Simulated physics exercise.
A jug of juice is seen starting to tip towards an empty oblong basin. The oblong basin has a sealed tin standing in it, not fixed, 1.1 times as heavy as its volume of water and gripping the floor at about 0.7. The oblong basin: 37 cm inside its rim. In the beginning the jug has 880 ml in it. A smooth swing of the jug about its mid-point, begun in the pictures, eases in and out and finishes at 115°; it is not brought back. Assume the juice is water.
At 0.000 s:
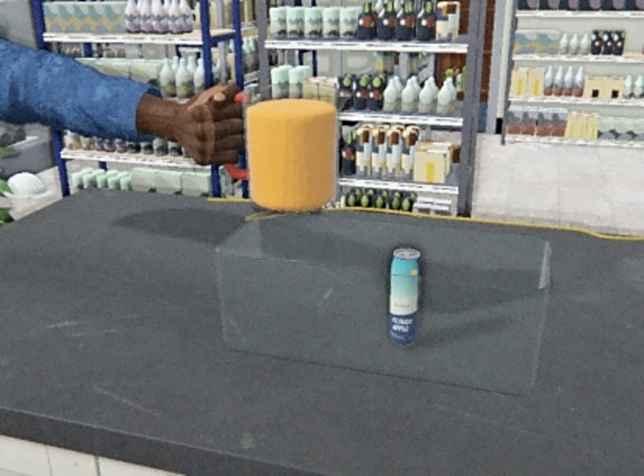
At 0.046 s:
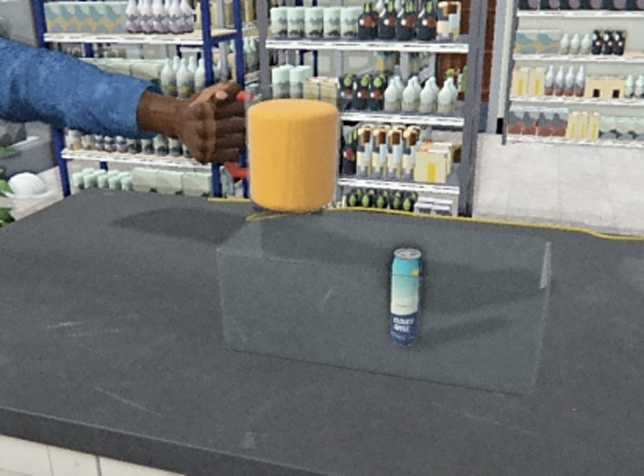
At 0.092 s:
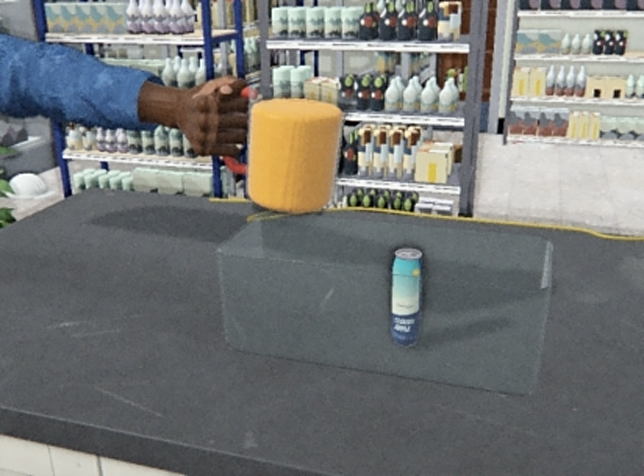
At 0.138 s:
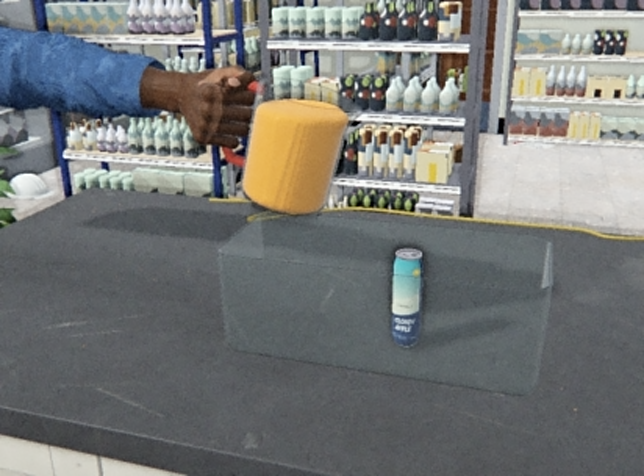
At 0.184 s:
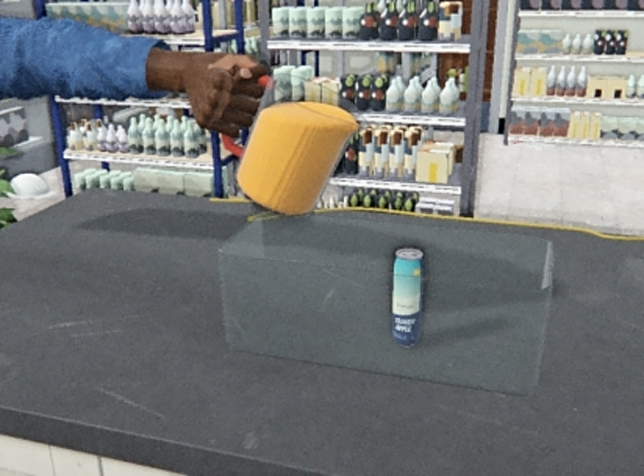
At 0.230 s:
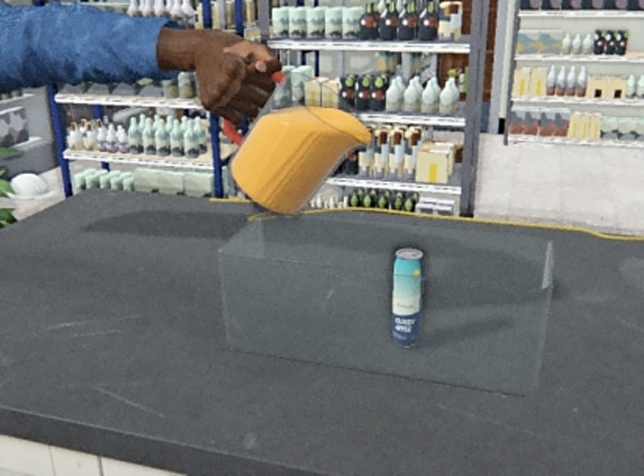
A dark-skinned hand in a blue sleeve reaches in from the left over a dark grey counter, seen from slightly above, with stocked shop shelves behind. It holds a clear jug of orange liquid by a red handle, above and left of a transparent oblong basin and a blue-and-teal can. The jug tilts steadily rightward, the liquid shifting towards its rim, while the camera stays still.
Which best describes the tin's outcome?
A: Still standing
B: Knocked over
(B) Knocked over.
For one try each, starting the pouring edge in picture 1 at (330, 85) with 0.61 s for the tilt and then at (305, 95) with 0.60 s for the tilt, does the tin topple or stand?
In the first try it comes down; in the second it remains standing.
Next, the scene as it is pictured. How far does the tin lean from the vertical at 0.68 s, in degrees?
Roughly 0°.
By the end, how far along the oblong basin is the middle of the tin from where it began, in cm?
Shift of tin centre: Approx. 9.5 cm.
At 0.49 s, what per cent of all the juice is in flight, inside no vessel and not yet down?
Some 20 per cent, I reckon.
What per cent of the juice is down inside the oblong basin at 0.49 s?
Around 28 percent.
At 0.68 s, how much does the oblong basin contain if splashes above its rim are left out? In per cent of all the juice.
It works out near 84 per cent.
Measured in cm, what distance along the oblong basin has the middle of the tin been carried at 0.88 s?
Reading: Roughly 8 cm.
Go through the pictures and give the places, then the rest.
In the first frame, it leans 0°; its right rim is at (349, 95); the juice meets the walls at (252, 106) and (338, 110); the oblong basin's rim runs from (238, 231) to (548, 264); the tin's top is at (407, 258).
In the second frame, it leans 2°; its right rim is at (352, 97); the juice meets the walls at (254, 105) and (339, 110).
In the third frame, it leans 7°; its right rim is at (357, 103); the juice meets the walls at (258, 103) and (343, 113).
In the fourth frame, it leans 14°; its right rim is at (363, 113); the juice meets the walls at (262, 104) and (350, 116).
In the fifth frame, it leans 25°; its right rim is at (369, 127); the juice meets the walls at (257, 128) and (360, 122).
In the sixth frame, it leans 37°; its right rim is at (372, 144); the juice meets the walls at (251, 134) and (371, 135); 1 per cent is over the edge.
After 0.49 s the tilt is 106° and 53 per cent is still to pour; the tin stands where it began.
After 0.68 s the tilt is 115° and 10 per cent is still to pour; the tin stands 3 cm from where it began.
After 0.88 s the tilt is 115° and 1 per cent is still to pour; the tin leans 43°.
After 1.10 s the tilt is 115° and 0 per cent is still to pour; the tin lies on its side.
In the end the tin lies on its side.
